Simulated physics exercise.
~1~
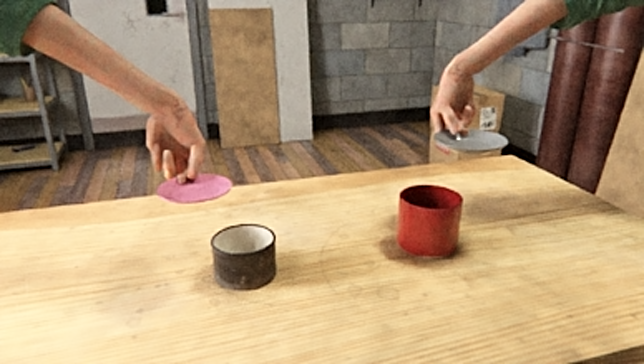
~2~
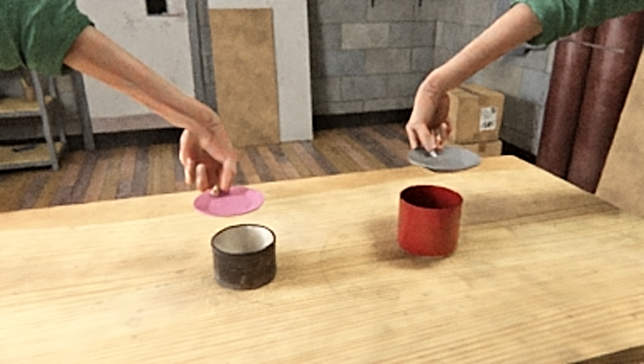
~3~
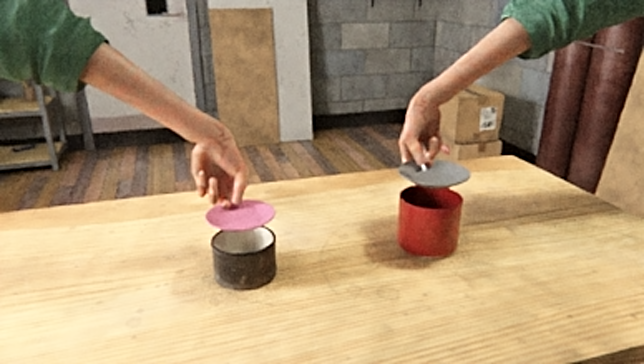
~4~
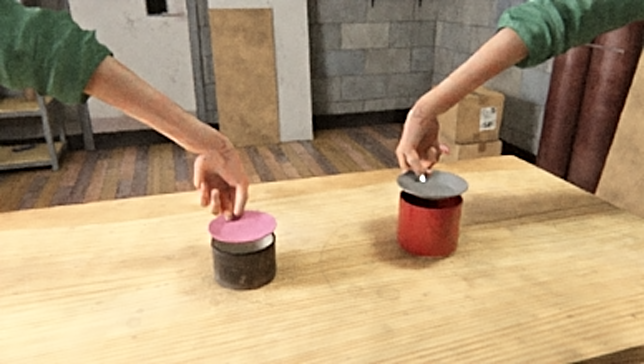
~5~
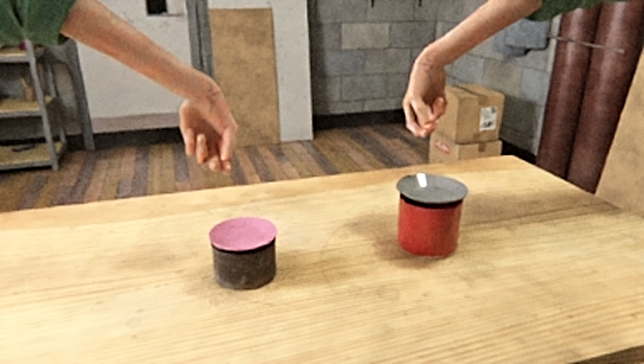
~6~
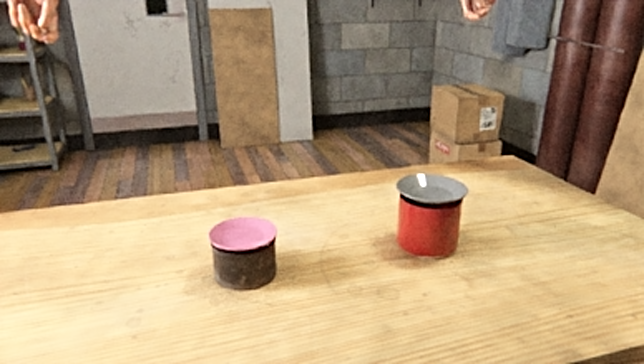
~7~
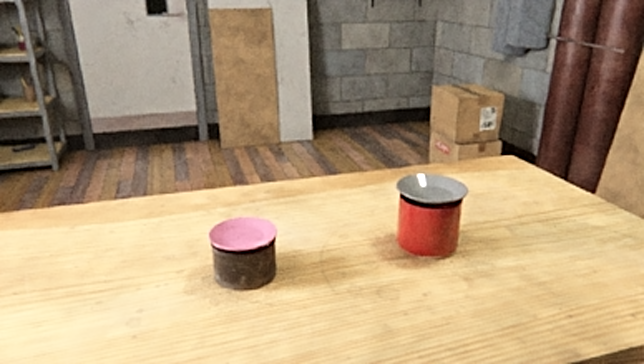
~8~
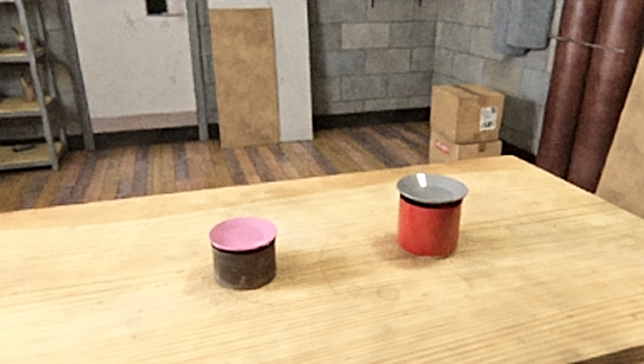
Pink and grey saucers lowered by two hands onto a dark pot and a red jug, released, and left covering both openings.
